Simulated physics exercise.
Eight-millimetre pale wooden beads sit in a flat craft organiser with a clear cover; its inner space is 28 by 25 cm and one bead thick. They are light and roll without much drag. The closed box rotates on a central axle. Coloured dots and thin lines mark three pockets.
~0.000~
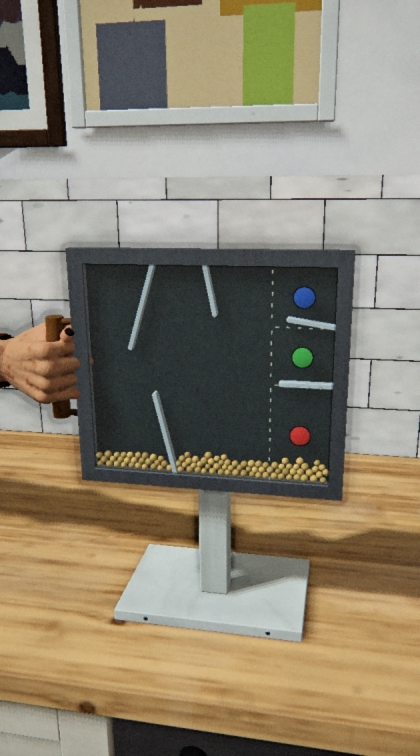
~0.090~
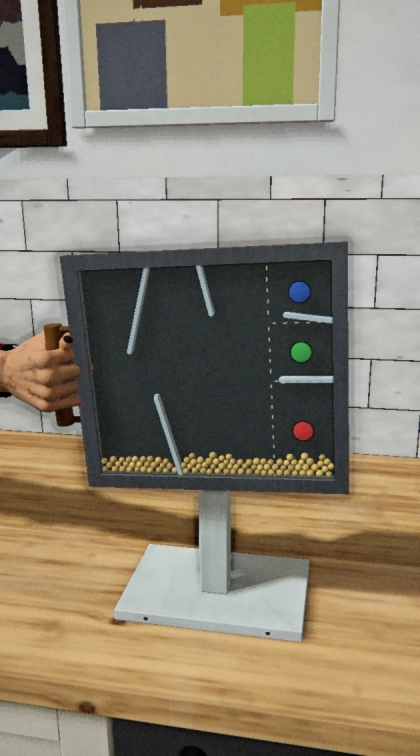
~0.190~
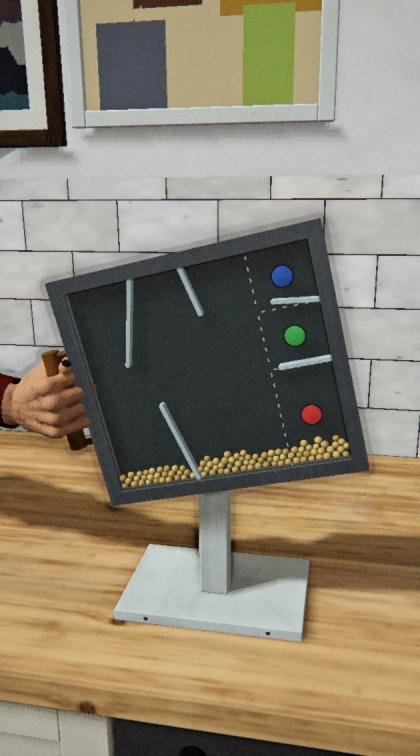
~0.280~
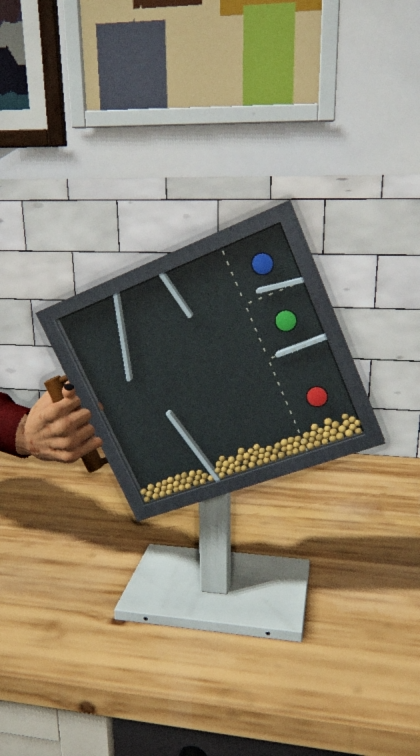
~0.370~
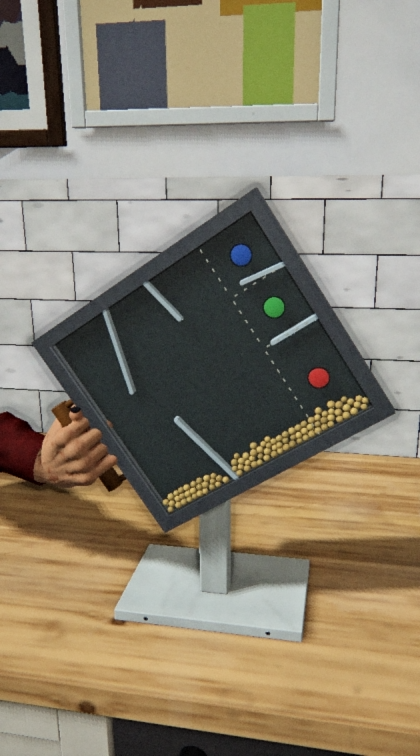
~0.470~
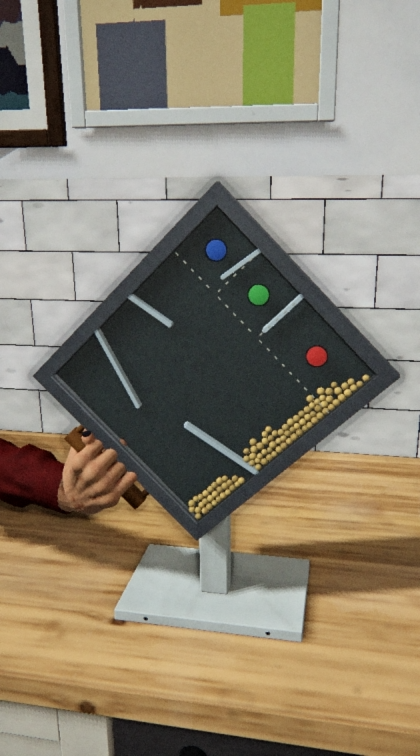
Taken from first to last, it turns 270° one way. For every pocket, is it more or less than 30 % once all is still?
Red: Less; blue: Less; green: More than 30 %.
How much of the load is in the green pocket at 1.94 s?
About 0 per cent.
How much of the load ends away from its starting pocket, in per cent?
About 55 per cent.
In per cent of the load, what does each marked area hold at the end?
Red pocket: 0; blue pocket: 0; green pocket: 50.
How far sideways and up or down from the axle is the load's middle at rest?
About 6 cm right and 2 cm below.
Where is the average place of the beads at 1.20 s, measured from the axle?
About 5 cm right and 8 cm below.
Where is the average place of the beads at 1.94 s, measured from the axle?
Some 11 cm right and 6 cm below.
After 1.20 s, it stands 125° anticlockwise; the beads' middle is 5 cm right of and 8 cm below the centre; nothing in the marked areas.
After 1.94 s, it has come round 208° anticlockwise; the beads' middle is 11 cm right of and 6 cm below the centre; nothing in the marked areas.
After 2.57 s, it has come round 270° anticlockwise; the beads' middle is 10 cm right of and 5 cm above the centre; nothing in the marked areas.
At rest by 4.2 s, it has come round 270° anticlockwise; red 0 %, blue 0 %, green 50 %, elsewhere 50 %.
